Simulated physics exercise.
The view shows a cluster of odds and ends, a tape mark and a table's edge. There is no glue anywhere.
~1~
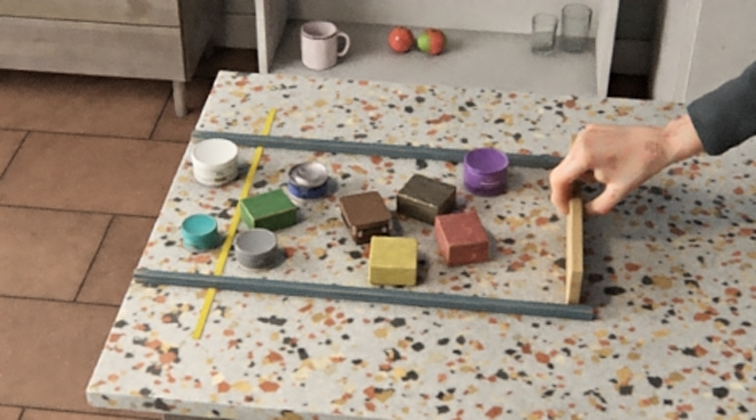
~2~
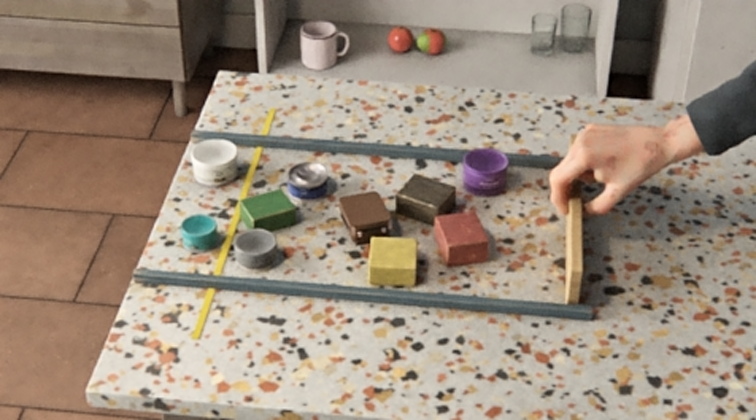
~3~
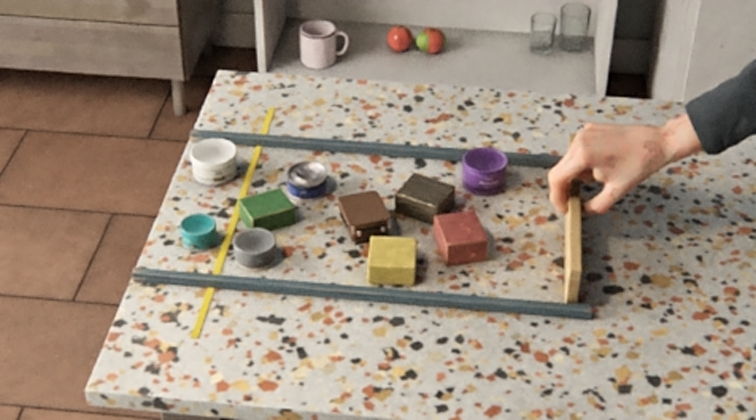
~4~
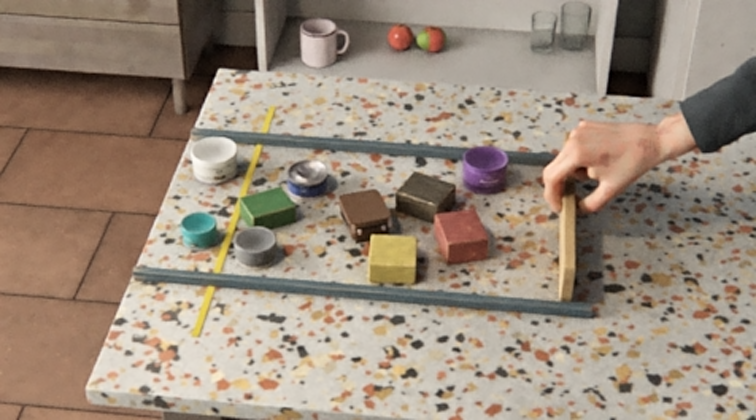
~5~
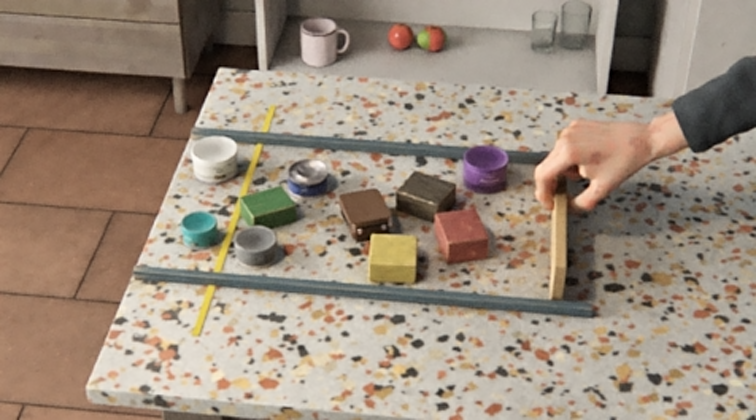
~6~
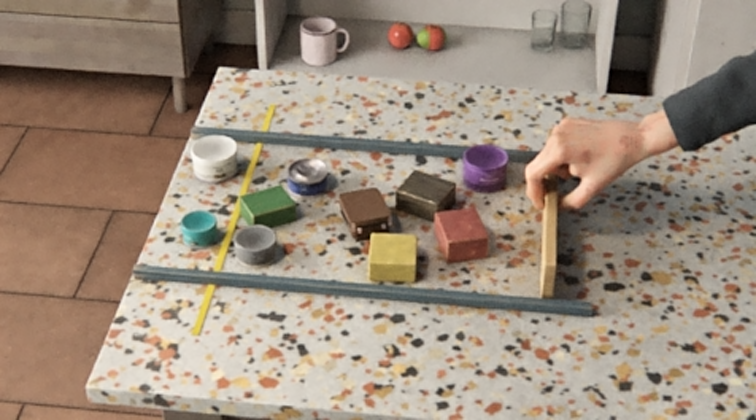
On a speckled tabletop, small colourful blocks and round pots sat still between two dark strips, near a yellow tape line, while a hand at the right slid an upright wooden board slightly to the left.
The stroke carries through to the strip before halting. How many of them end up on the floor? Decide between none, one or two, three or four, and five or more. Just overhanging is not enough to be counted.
I expect the drop count to reach three but not five.
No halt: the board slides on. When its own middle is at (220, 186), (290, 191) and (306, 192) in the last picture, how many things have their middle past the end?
Past-the-end tally - position 1: 6, position 2: 0, position 3: 0.
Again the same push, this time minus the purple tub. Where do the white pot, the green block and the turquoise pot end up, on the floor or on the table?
White pot still up, green block down, turquoise pot down.
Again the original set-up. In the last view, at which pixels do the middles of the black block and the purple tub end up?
In the last picture, roughly (219, 186) and (232, 150).
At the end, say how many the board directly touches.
4 are in contact with it.
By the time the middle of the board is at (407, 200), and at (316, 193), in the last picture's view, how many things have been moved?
Note: First position 5; second position 8.
Soon after, none off yet; white pot at rest near (215, 160); turquoise pot at rest near (199, 230); grey tin at rest near (256, 247).
In the end, the number that fall off is three or four; gone, green block, turquoise pot and white pot.
